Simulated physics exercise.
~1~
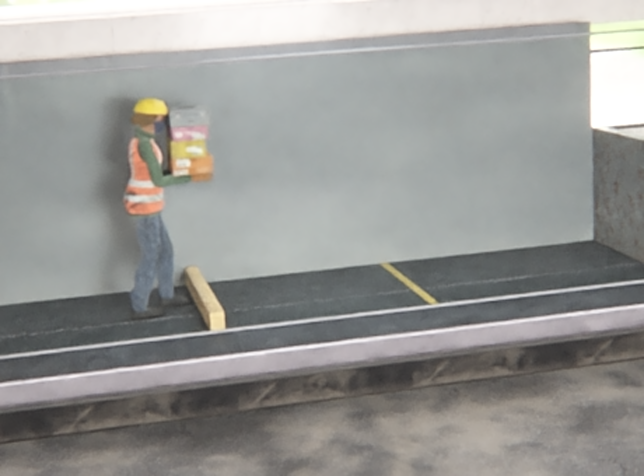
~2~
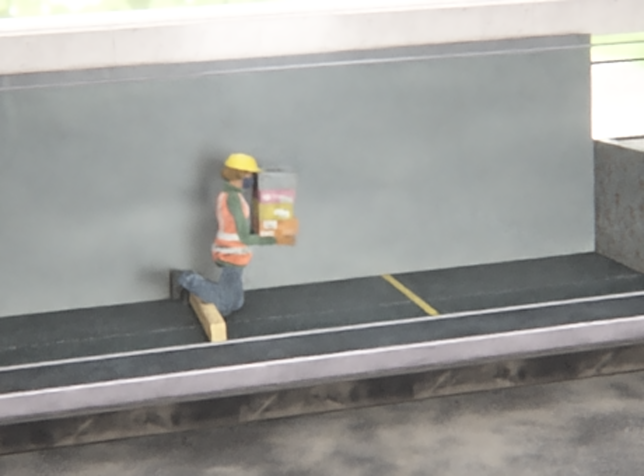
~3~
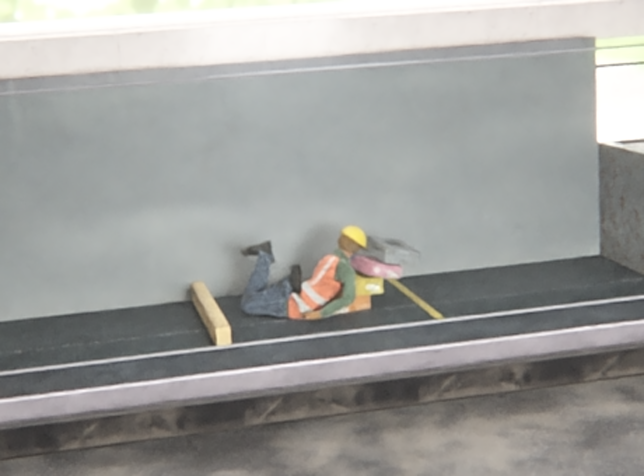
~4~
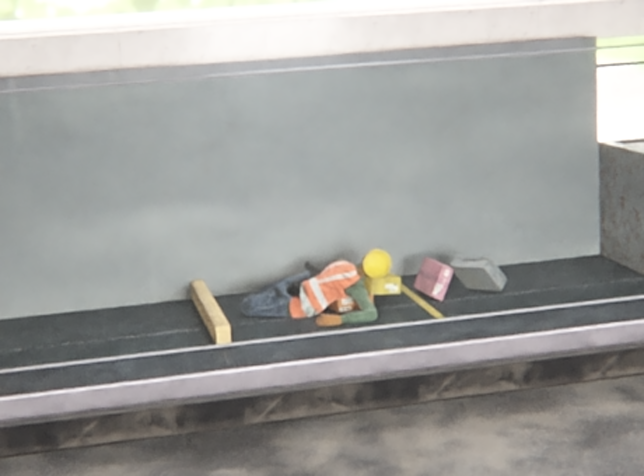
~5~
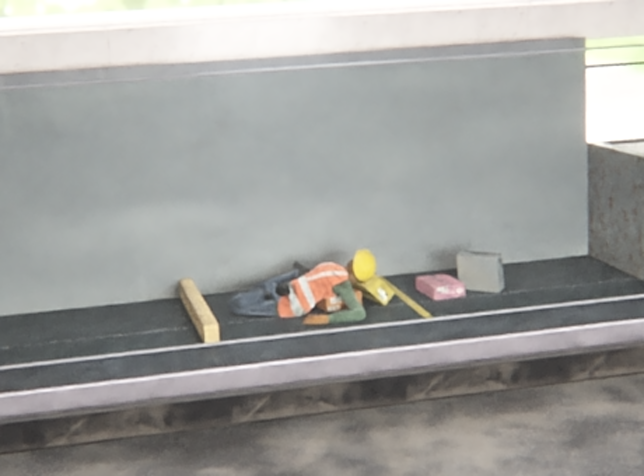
The footage shows a porter in a hard hat and orange vest carrying stacked boxes, pitching forward over a low wooden rail and collapsing to the right; the load scatters, with the pink parcel and grey toolbox ending beyond the yellow line and the yellow and orange parcels short of it.
